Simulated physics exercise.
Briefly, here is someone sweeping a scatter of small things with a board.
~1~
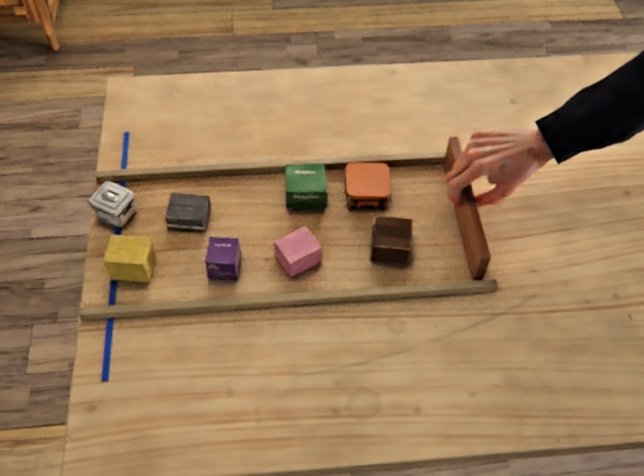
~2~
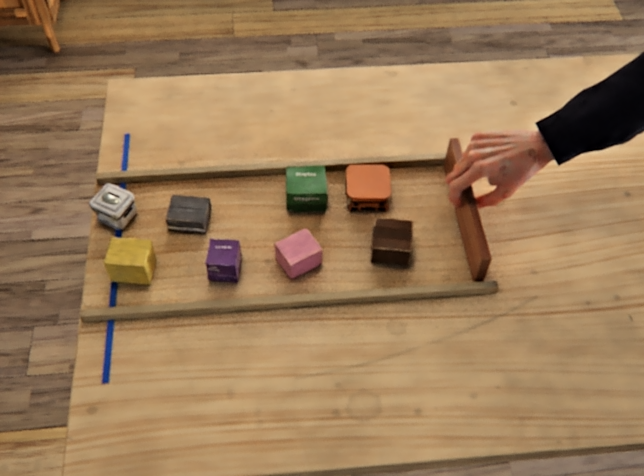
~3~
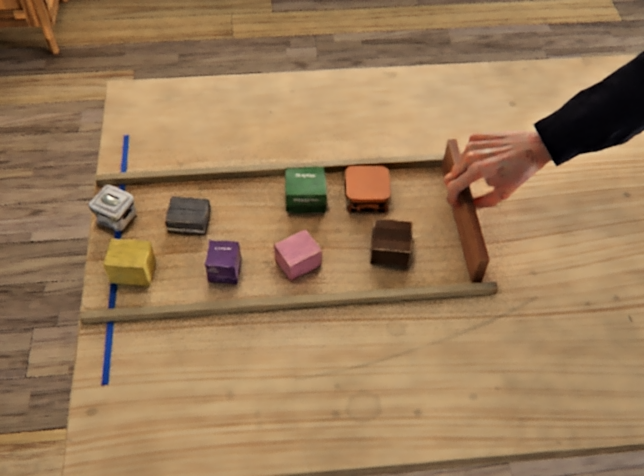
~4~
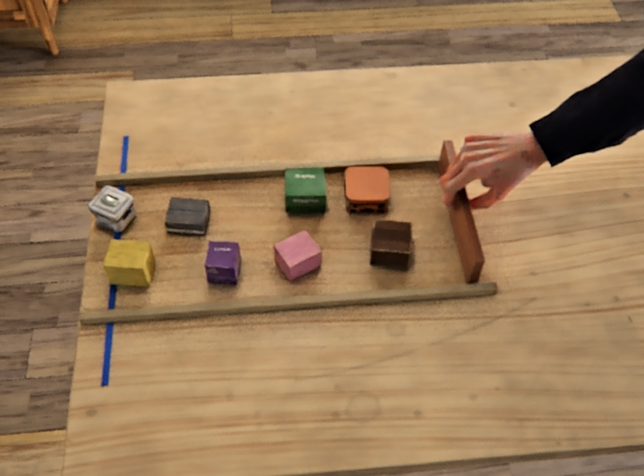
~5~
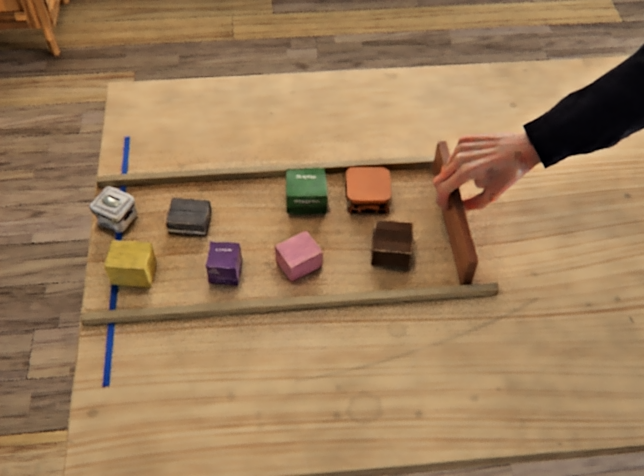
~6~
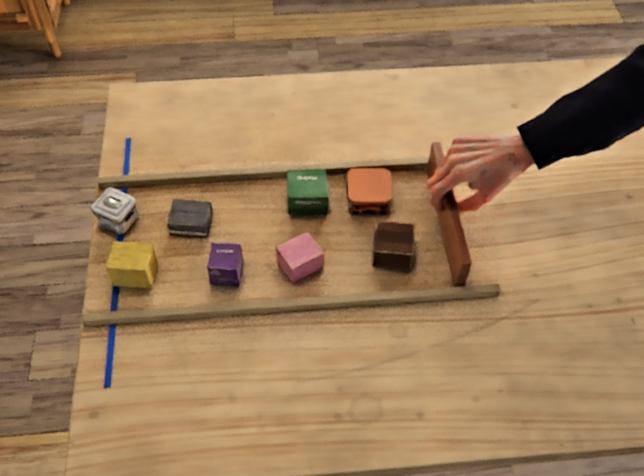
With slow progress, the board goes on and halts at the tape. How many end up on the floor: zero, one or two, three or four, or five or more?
Missing: Five at minimum.
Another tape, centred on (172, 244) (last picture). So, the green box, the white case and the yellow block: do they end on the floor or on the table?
As for the green box, it keeps its spot; the white case does not stay; the yellow block does not stay.
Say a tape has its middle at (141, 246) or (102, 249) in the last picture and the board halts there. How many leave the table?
It would be 6 and 8.
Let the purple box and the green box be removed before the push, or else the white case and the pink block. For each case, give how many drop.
Well, the first time you'd get 4, and the next time 4.
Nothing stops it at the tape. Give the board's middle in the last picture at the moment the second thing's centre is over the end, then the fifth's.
About (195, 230), then (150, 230).
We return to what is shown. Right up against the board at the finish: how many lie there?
That would be 2 of them.
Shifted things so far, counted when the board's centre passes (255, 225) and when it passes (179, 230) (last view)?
First 7 and then 8.
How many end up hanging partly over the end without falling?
Overhanging ones - 2.
Early on, none off yet; white case at rest near (116, 212); yellow block at rest near (133, 265); grey box at rest near (190, 218).
A while later, none off yet; white case moving near (112, 212); yellow block travelled about its own width near (89, 270); grey box travelled about its own width near (131, 240).
Finally, the number that fall off is five or more; lost, green box, pink block, purple box, grey box, yellow block and white case.
